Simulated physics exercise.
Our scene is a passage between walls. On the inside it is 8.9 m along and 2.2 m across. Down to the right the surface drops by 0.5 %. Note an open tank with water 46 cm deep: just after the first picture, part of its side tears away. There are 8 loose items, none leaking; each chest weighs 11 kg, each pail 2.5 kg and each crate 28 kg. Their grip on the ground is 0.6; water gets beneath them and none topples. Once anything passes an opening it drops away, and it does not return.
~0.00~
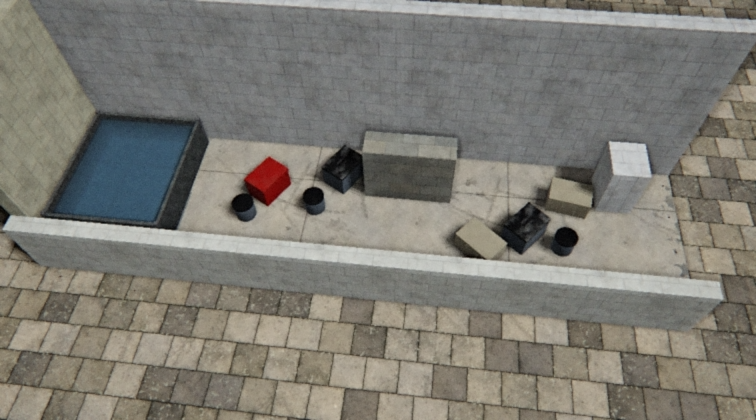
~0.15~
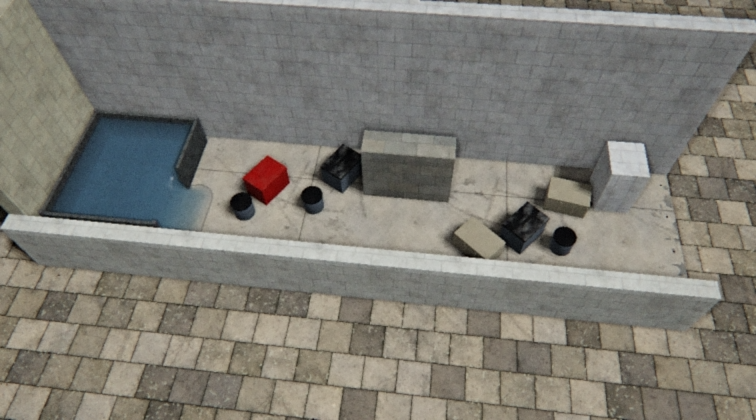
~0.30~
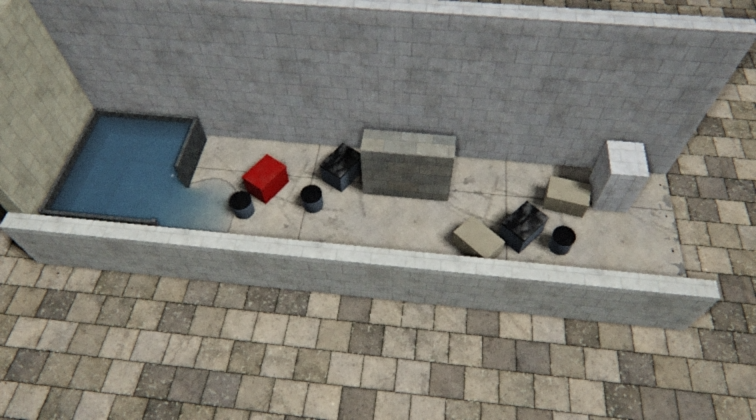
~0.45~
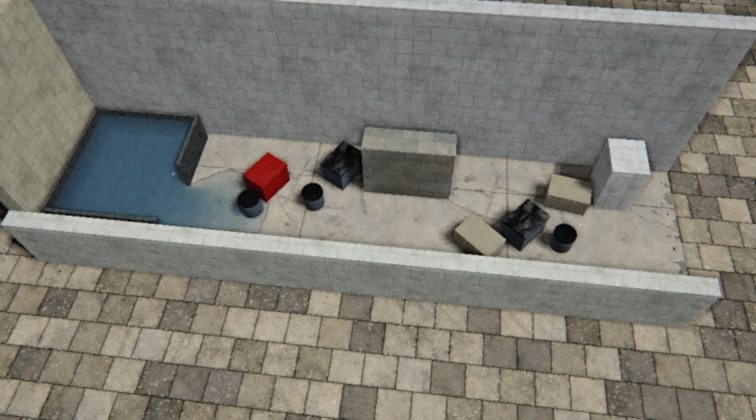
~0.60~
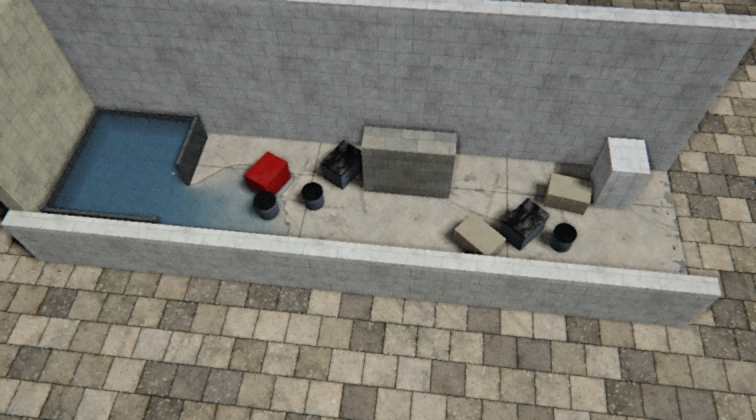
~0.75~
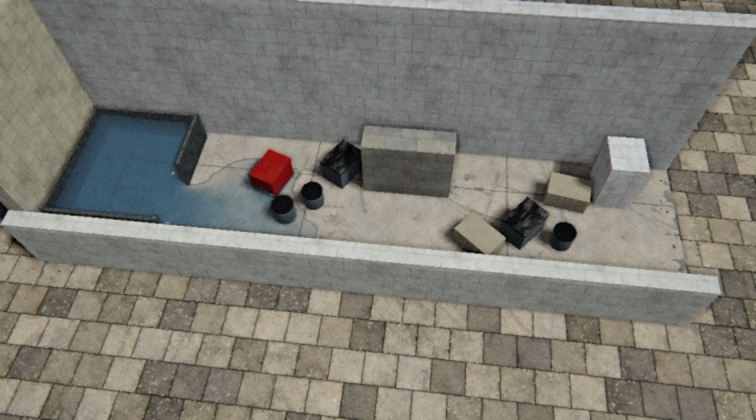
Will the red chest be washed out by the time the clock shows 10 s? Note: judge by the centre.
Here the red chest is retained.
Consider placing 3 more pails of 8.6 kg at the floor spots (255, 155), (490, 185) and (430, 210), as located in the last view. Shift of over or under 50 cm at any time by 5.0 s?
Result, in sequence: Not exceeded, not exceeded, exceeded.
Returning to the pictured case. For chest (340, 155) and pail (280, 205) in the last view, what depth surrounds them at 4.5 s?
First roughly 7 cm, second roughly 9 cm.
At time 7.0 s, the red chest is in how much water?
6 cm or so.
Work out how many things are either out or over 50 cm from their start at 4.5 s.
Tally: 6.
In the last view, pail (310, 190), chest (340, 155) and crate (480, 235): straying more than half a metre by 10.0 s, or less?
First crosses the line, second stays inside the line, third crosses the line.
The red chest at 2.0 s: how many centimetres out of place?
About 100 cm out of place.
After 2.0 s the red chest is near (328, 141), 1.1 m from its start, afloat; 0 of 8 are out; 3 afloat.
After 4.5 s the red chest is near (305, 156), 0.6 m from its start, aground; 1 of 8 are out; 3 afloat.
After 7.0 s the red chest is near (322, 165), 0.9 m from its start, afloat; 3 of 8 are out; 2 afloat.
After 10.0 s the red chest is near (342, 167), 1.1 m from its start, aground; 3 of 8 are out; 1 afloat.
